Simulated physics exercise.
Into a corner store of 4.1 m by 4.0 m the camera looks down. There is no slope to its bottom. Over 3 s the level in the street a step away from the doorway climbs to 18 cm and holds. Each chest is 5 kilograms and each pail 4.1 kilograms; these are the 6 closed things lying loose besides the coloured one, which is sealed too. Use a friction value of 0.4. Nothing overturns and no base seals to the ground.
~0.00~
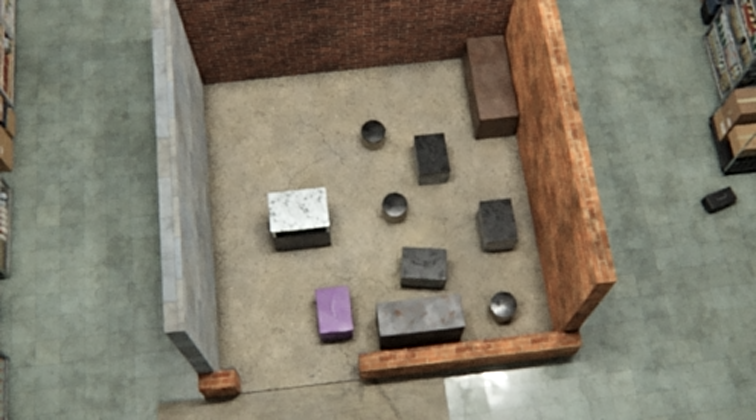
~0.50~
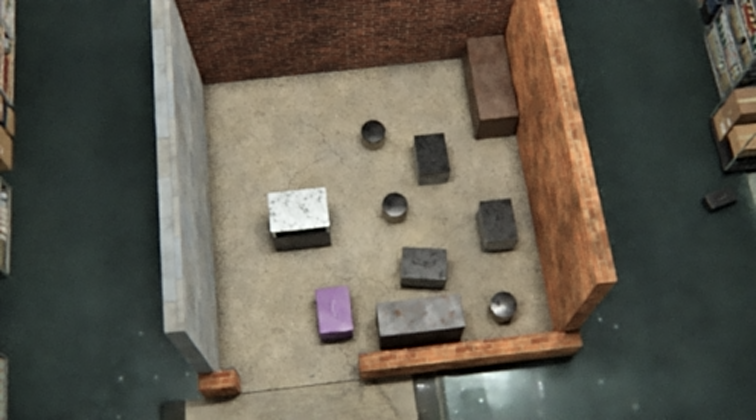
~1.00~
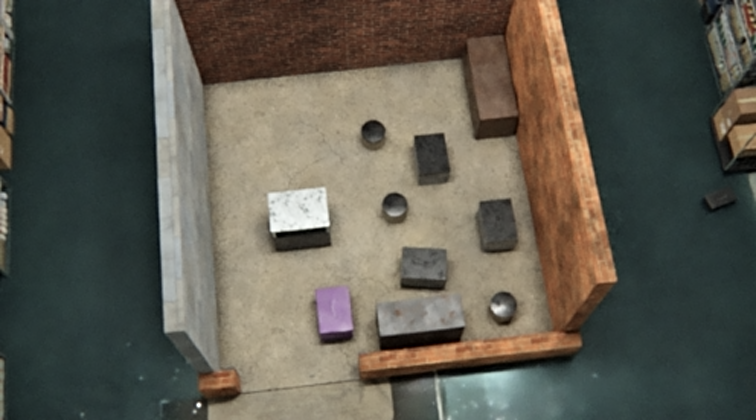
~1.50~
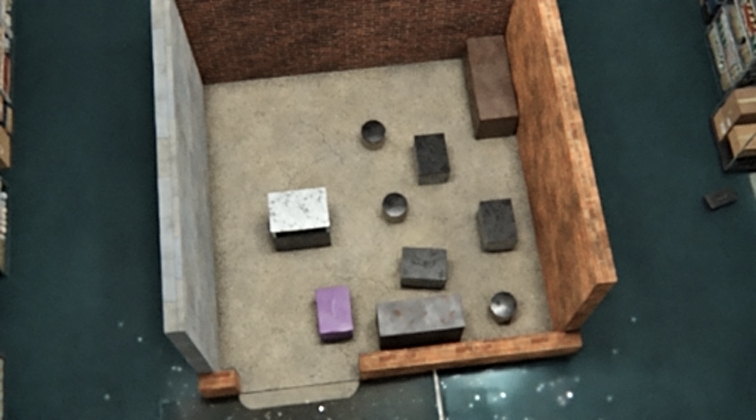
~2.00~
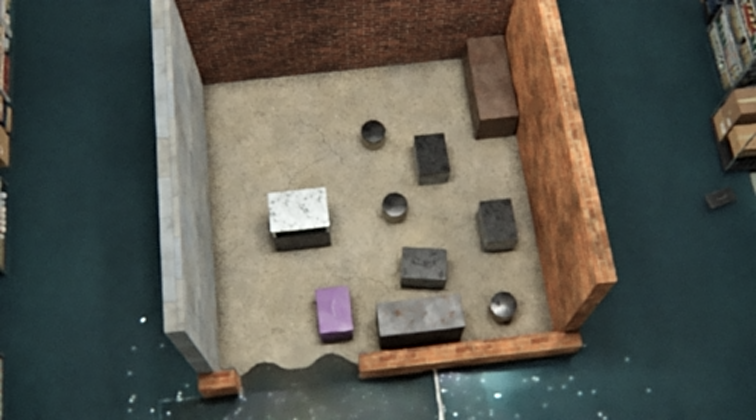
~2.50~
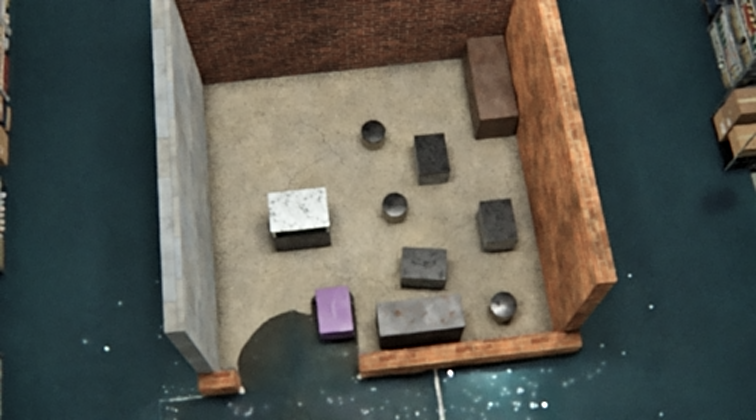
Dark water spreads across the floor outside a walled corner store, then enters through the gap in the front wall and reaches the ground beside the purple chest, while the chest and the grey and dark objects stay still.
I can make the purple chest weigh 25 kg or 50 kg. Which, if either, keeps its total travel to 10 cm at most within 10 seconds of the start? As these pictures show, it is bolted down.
I think only the heavier option passes.
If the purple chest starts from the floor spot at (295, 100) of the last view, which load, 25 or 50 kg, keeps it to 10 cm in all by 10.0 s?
Just the heavier works.
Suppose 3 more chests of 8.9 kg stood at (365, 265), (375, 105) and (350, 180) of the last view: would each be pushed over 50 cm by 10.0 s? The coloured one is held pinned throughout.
The first comes out above the threshold, the second above the threshold, the third below the threshold.
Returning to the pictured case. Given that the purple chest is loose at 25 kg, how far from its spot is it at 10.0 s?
Close to 100 centimetres.
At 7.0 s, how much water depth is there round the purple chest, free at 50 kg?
Depth: Approx. 8 cm.
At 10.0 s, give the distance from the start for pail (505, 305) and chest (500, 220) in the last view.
Respectively 0 and 30 cm.
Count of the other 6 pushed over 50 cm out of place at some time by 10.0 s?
The count comes to 0.
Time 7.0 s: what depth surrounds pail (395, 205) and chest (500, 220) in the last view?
Around 3 cm and 2 cm.
After 3.5 s the purple chest would be 0 cm from its start with 25 kg and 0 cm from its start with 50 kg; 6 cm of water round it then.
After 4.5 s the purple chest would be 29 cm from its start with 25 kg and 0 cm from its start with 50 kg; 7 cm of water round it then.
After 7.0 s the purple chest would be 62 cm from its start with 25 kg and 0 cm from its start with 50 kg; 8 cm of water round it then.
After 10.0 s the purple chest would be 98 cm from its start with 25 kg and 0 cm from its start with 50 kg; 9 cm of water round it then.
